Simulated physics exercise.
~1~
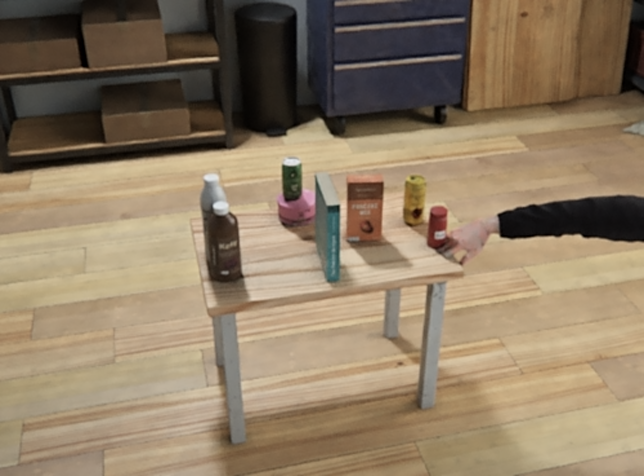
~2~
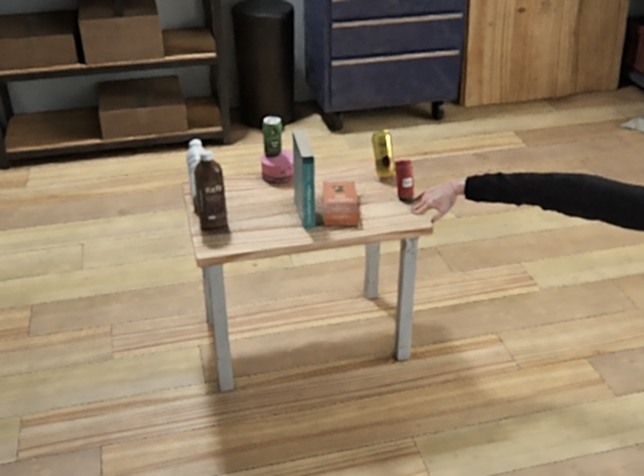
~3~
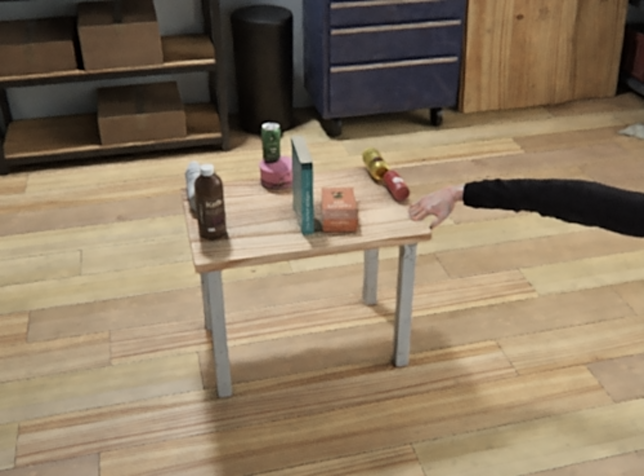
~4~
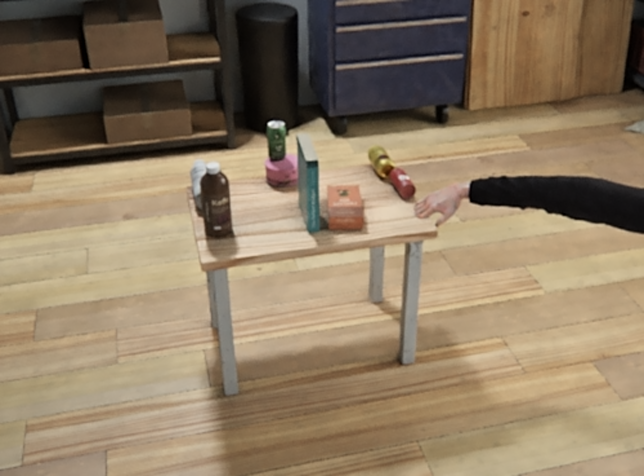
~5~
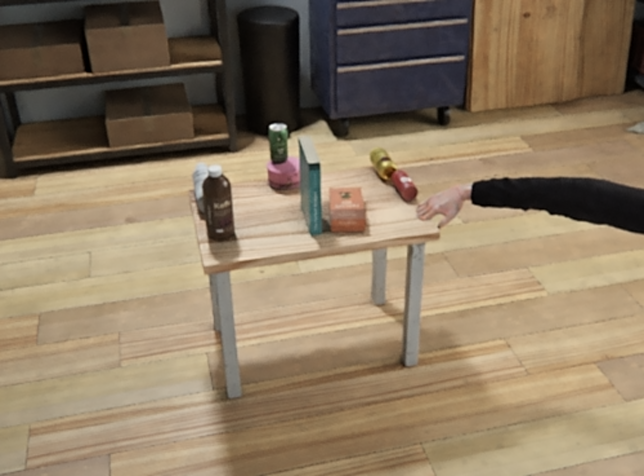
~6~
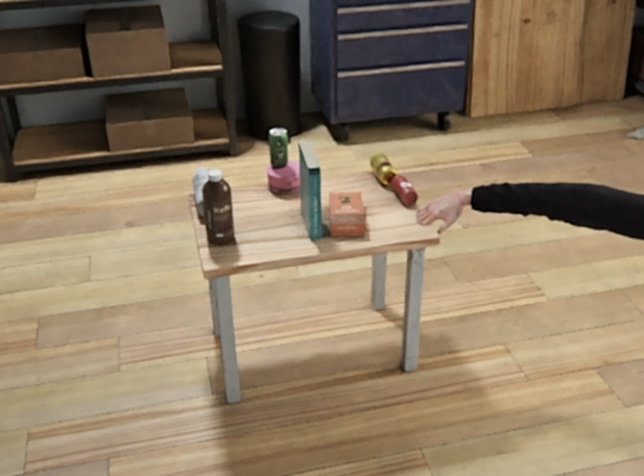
A small wooden side table, set with bottles, cans, a turquoise book and an orange packet, is shoved away by a hand reaching in from the right. As it jolts back, the white bottle behind the brown one topples onto its side and the orange packet falls flat, while the brown bottle, yellow can and red shaker tilt. The brown bottle rocks upright again, but the yellow can and red shaker tip over at the right edge. The table then stays put beside the open hand. The turquoise book, brown bottle and pink tub remain standing, with the fallen things lying on the tabletop.
